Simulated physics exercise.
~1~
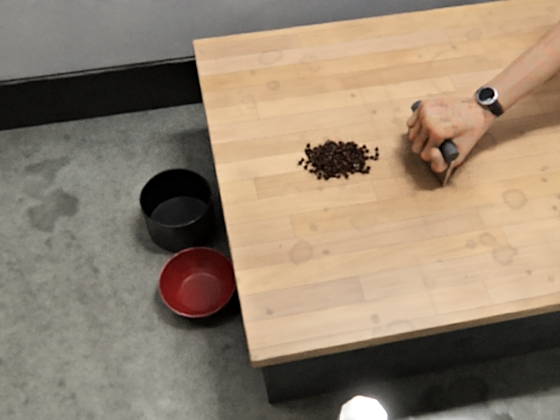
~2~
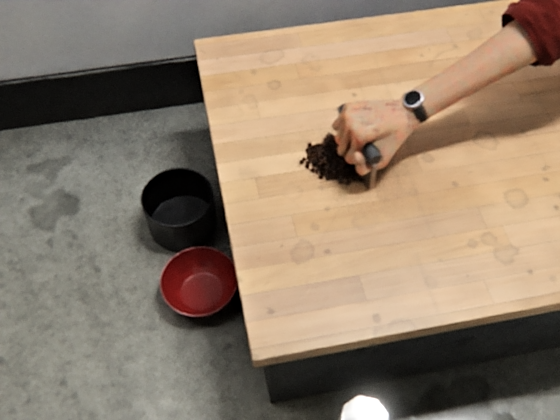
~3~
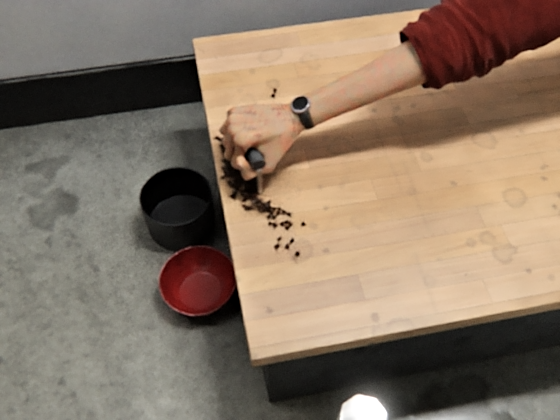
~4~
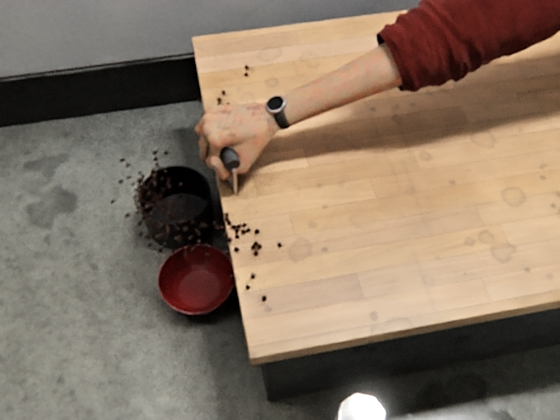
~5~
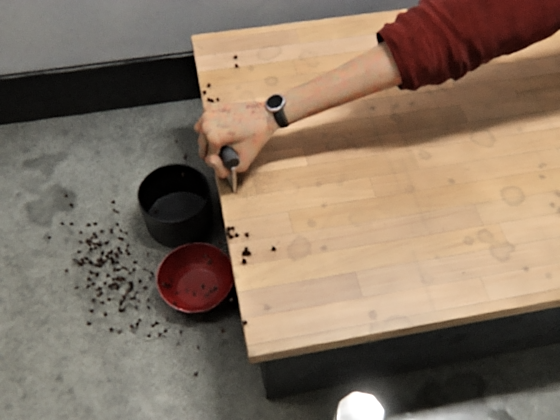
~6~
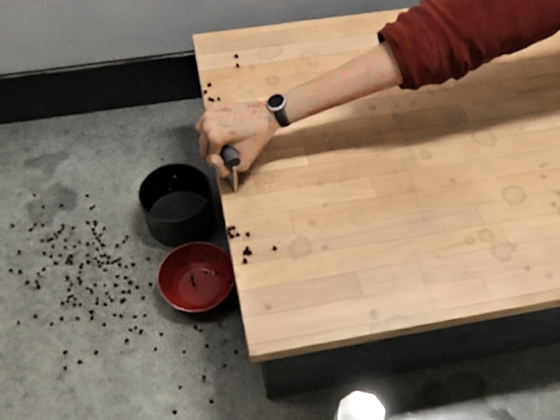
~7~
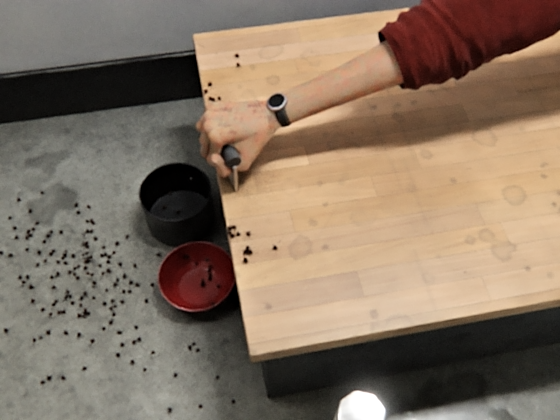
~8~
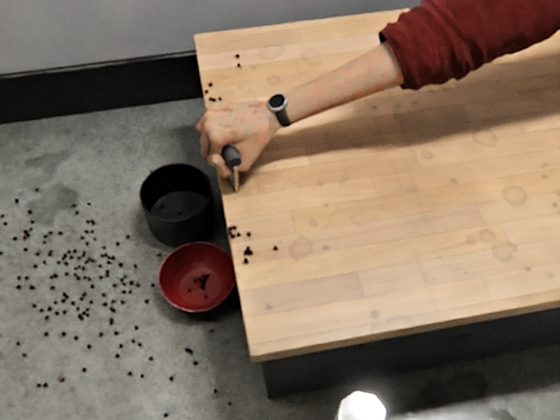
At first, a pile of dark coffee beans sits on a wooden tabletop while a hand wearing a watch holds a scraper to its right. A black pot and a red bowl rest on the floor beside the table's left edge. The hand sweeps left, reaches the beans and pushes them toward the edge, where they spread out. It stops at the edge, and most of the beans spill off in a cluster. They scatter across the gray floor, largely beyond the containers. Finally, a few lie in the red bowl, and some stragglers remain on the table.
